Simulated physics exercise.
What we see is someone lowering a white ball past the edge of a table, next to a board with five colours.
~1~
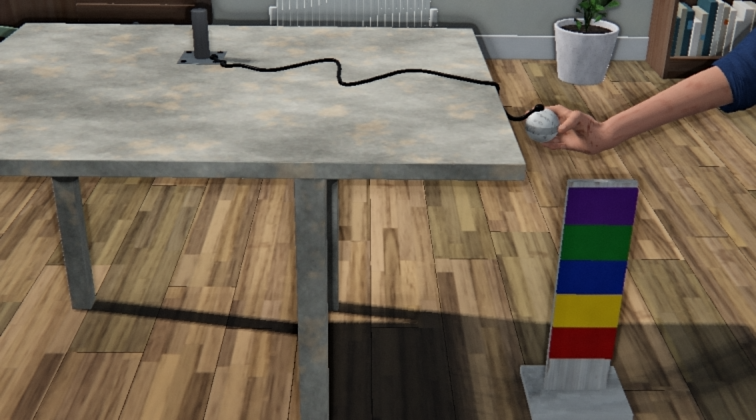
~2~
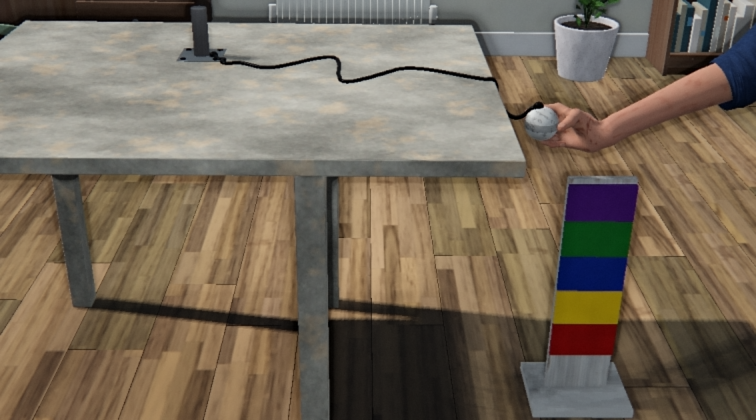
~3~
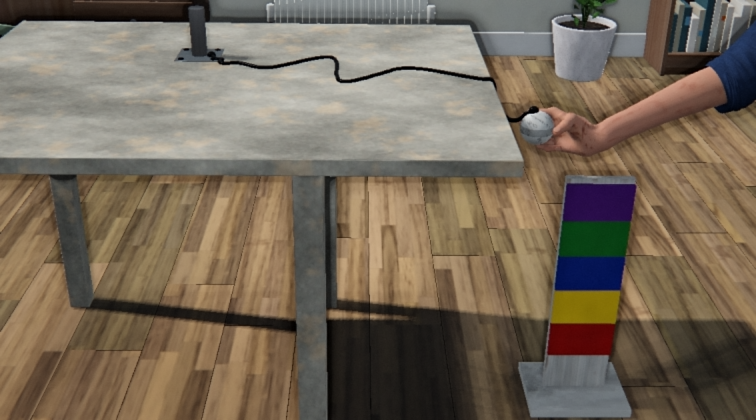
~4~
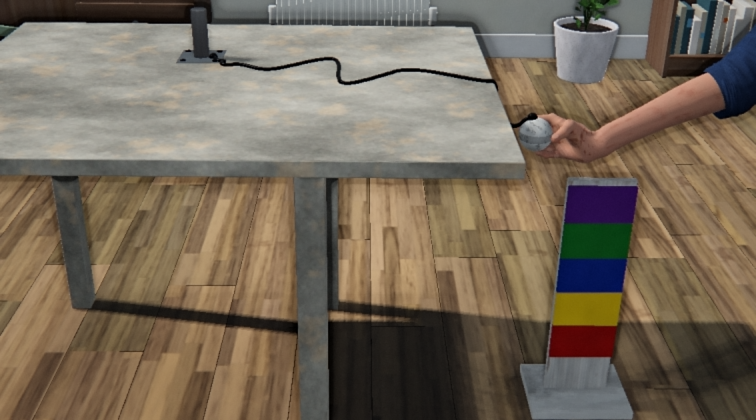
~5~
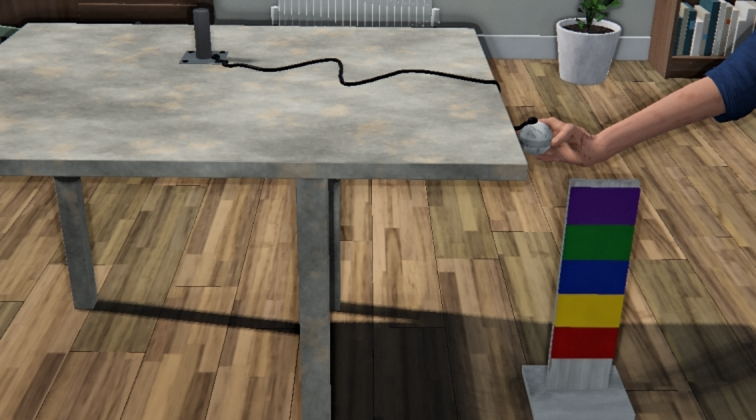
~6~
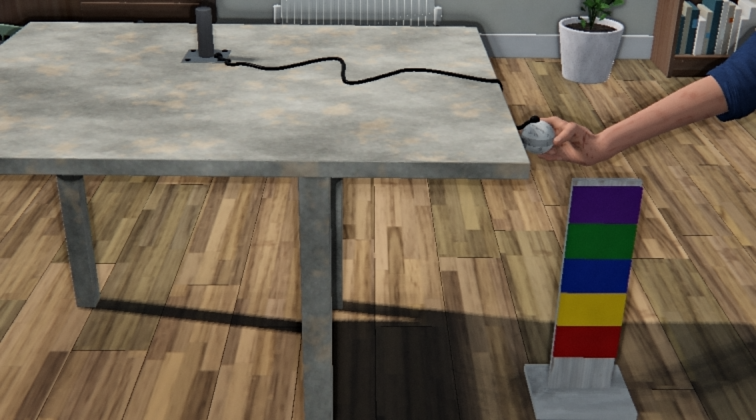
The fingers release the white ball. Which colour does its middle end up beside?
Blue.
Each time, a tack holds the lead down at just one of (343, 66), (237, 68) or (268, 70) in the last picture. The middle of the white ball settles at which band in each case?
Answer: Green, blue and blue, in that order.
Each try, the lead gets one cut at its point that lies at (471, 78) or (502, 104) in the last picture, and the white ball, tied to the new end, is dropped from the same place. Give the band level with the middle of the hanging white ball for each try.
Per try - 1: Purple; 2: Green.
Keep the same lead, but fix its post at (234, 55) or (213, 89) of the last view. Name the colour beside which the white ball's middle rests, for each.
Going case by case, it's yellow and then yellow.
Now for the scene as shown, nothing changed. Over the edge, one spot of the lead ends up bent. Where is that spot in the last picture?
Look around (387, 76).
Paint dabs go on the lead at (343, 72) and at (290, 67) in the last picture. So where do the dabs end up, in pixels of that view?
About (415, 71), and the other about (317, 63).
Soon after, ball near (475, 265); level with blue.
After that, ball near (491, 269); level with blue.
In the end, ball near (483, 269); level with blue. The lead holds its middle at blue.
